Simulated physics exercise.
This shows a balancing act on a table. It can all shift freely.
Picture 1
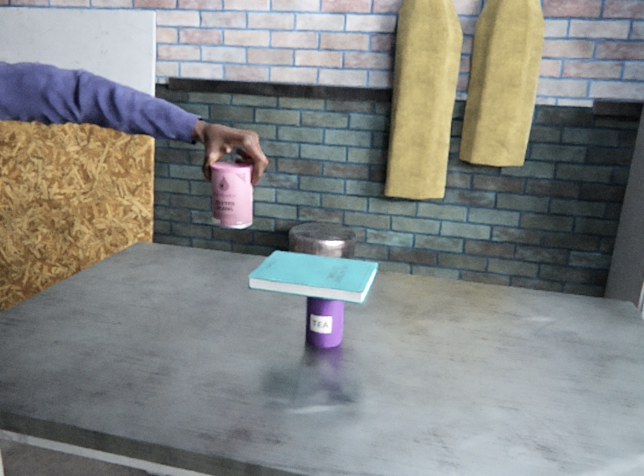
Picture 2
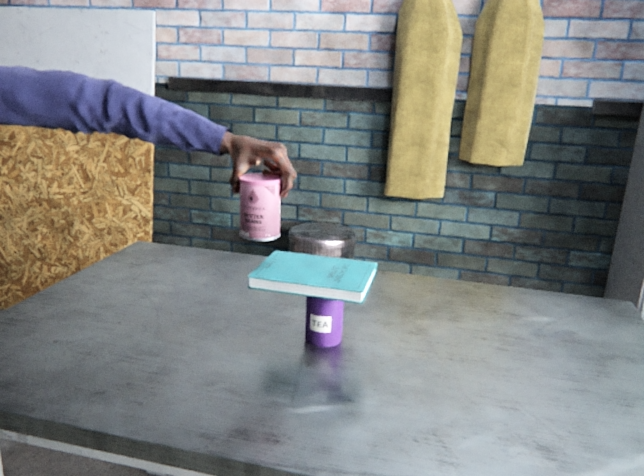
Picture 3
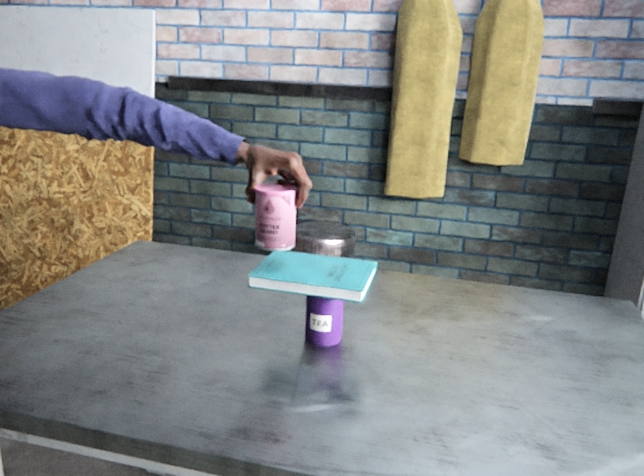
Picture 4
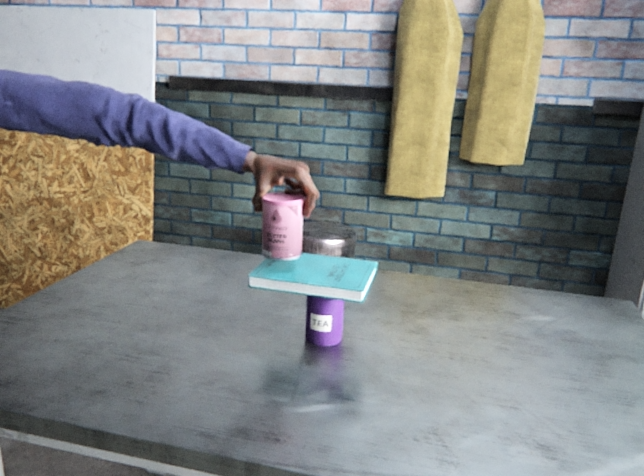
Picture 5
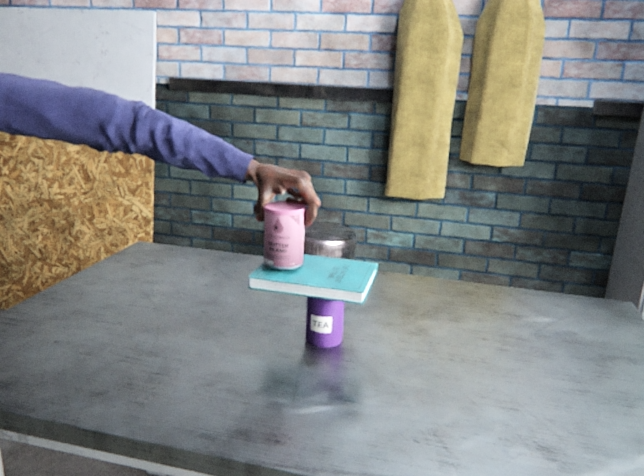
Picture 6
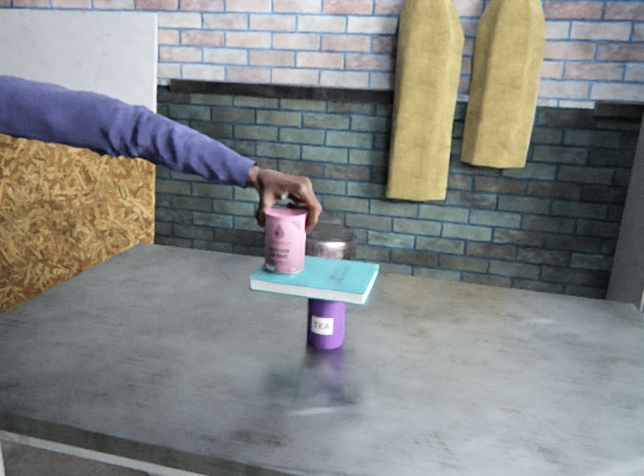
A pink tin, gripped from above by a hand in a purple sleeve, moved right and down onto the left end of a teal book lying across a purple jar on a grey table.
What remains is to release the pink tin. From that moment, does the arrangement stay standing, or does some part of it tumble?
It will not stay intact.
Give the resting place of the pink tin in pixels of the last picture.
I'd point to roughly (217, 309).
Then, 0.40 s later than the last frame, pink tin now fallen; turquoise book tilted by 62°.
Then, 0.50 s later than the last frame, turquoise book tilted by 74°.
Then, 0.80 s later than the last frame, turquoise book now fallen.
When it is over, fallen, pink tin and turquoise book; purple jar as before. End places, in pixels of the last picture, pink tin near (217, 310). The stack comes apart.
